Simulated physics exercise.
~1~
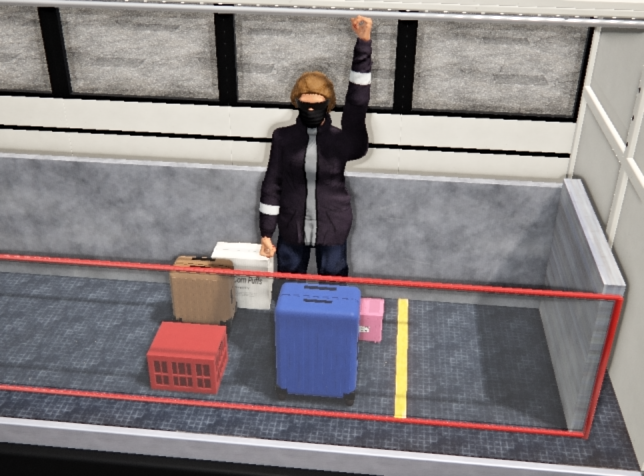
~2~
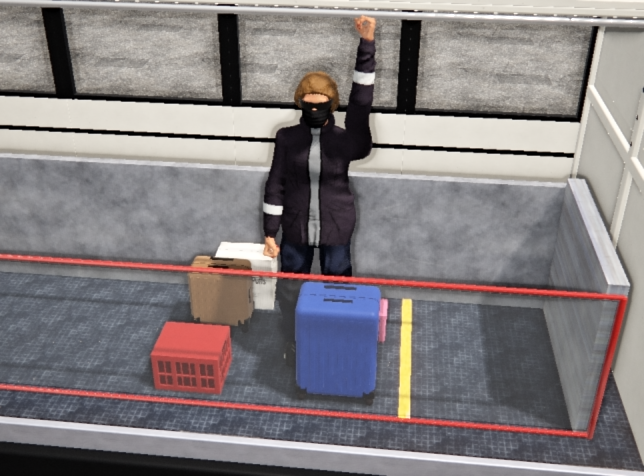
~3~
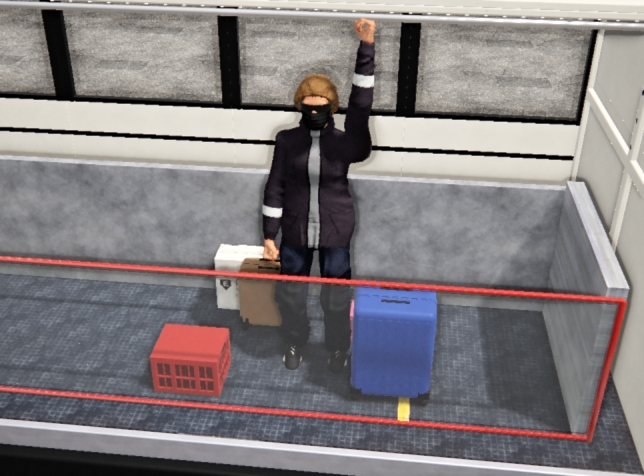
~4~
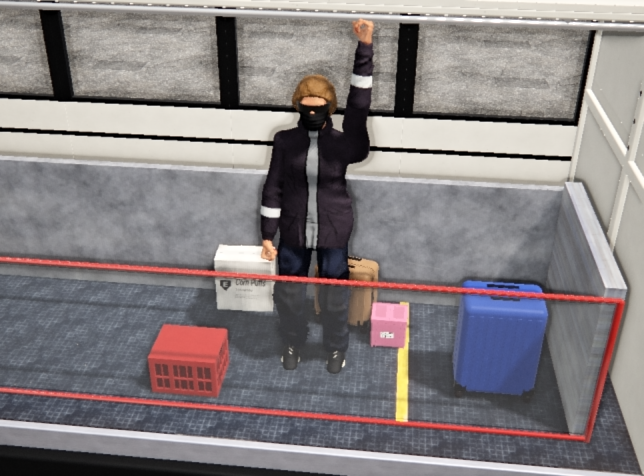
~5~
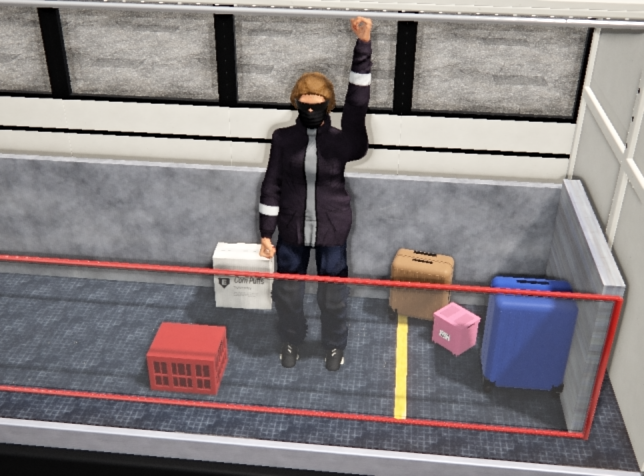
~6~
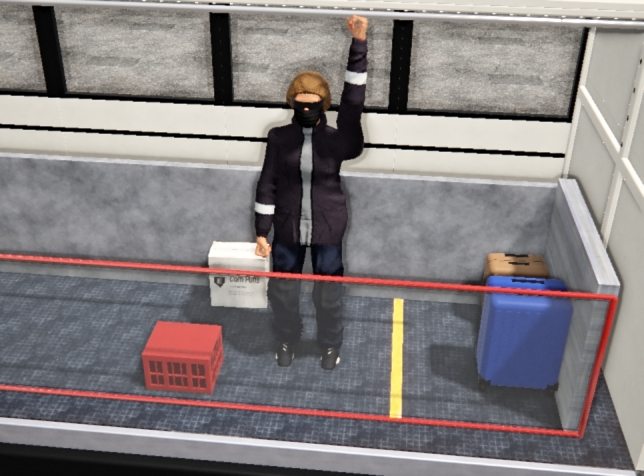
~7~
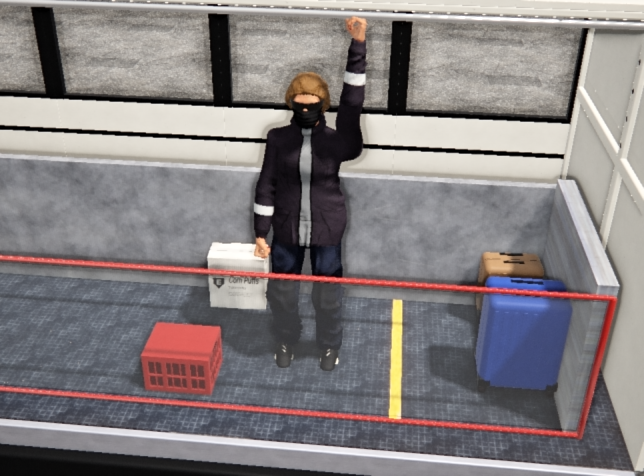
Masked traveller standing with one arm raised as blue and brown suitcases and pink tub slide right past a yellow line.
